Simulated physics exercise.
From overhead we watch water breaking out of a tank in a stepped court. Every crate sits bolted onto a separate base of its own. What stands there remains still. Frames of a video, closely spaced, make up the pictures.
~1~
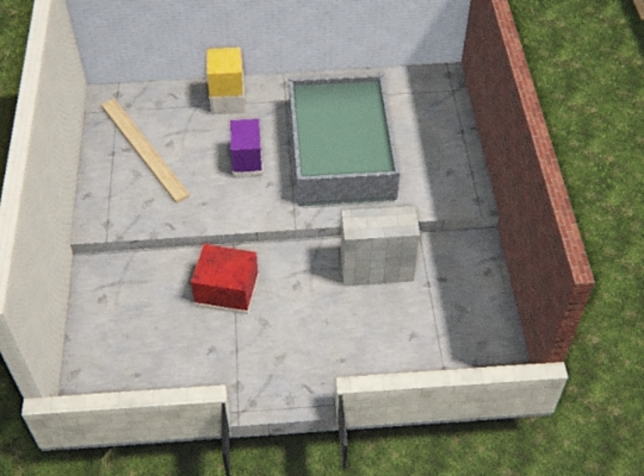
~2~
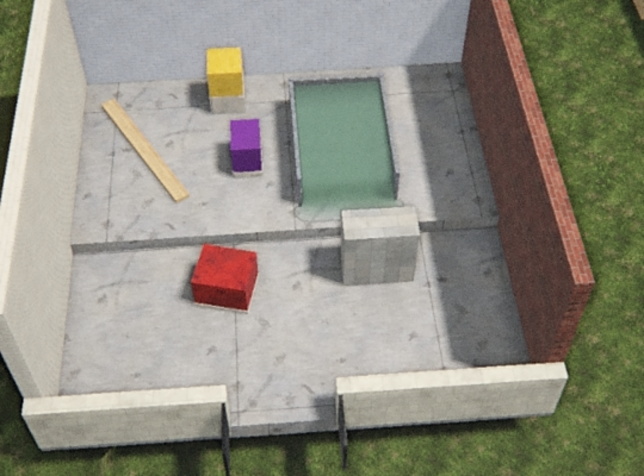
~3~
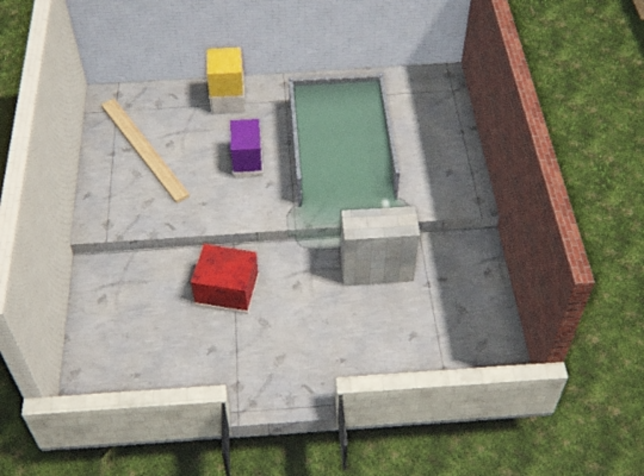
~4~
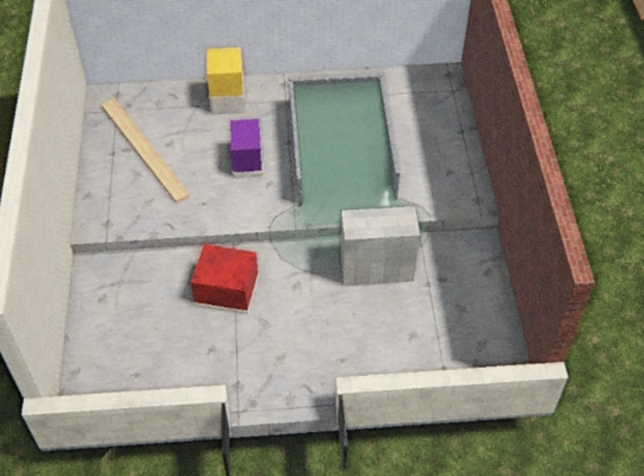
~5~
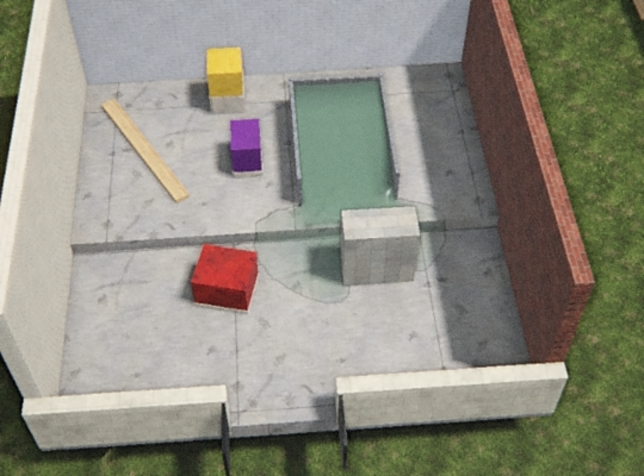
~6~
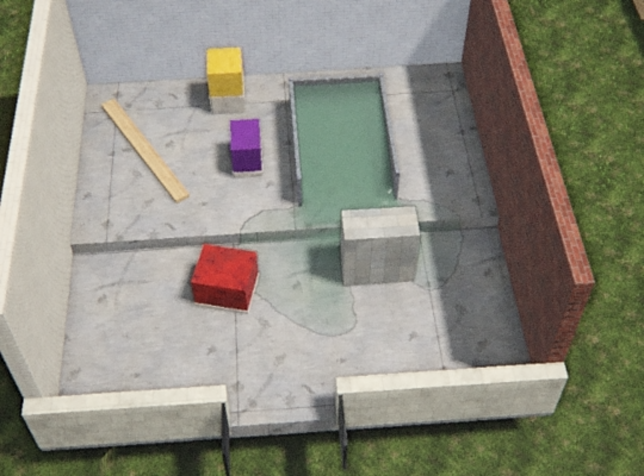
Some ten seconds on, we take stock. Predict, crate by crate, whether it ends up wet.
The red crate will be reached; the yellow crate will not be reached; the purple crate will not be reached.
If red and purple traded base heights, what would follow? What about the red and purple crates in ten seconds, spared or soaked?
Result: Red crate gets splashed; purple crate comes through fine.
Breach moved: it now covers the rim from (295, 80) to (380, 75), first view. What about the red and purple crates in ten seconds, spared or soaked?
As I see it, the red crate gets reached, and the purple crate gets reached.
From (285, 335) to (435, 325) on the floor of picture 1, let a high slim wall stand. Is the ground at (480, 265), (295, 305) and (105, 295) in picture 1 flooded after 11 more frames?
As listed: Flooded, wet, dry.
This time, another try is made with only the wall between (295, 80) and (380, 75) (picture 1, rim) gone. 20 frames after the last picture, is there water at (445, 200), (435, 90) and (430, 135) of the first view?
The first point is swamped, the second swamped, the third swamped.
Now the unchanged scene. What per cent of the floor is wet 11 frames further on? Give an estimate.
I'd estimate some 25 per cent.
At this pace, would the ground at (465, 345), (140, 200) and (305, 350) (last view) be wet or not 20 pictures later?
First spot swamped, second spot clear, third spot swamped.
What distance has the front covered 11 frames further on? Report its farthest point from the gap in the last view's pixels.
The flood front should get to about (134, 418).
A moment on, water covers 20 % of the floor; the red crate water round its plinth, the yellow crate not reached, the purple crate not reached.
Next, water covers 25 % of the floor; the red crate water round its plinth, the yellow crate not reached, the purple crate not reached.
Then, water covers 40 % of the floor; the red crate water round its plinth, the yellow crate not reached, the purple crate not reached.
Later, water covers 50 % of the floor; the red crate water round its plinth, the yellow crate not reached, the purple crate not reached.
In the end, water covers 50 % of the floor; the red crate was topped, the yellow crate stayed above the water, the purple crate stayed above the water.
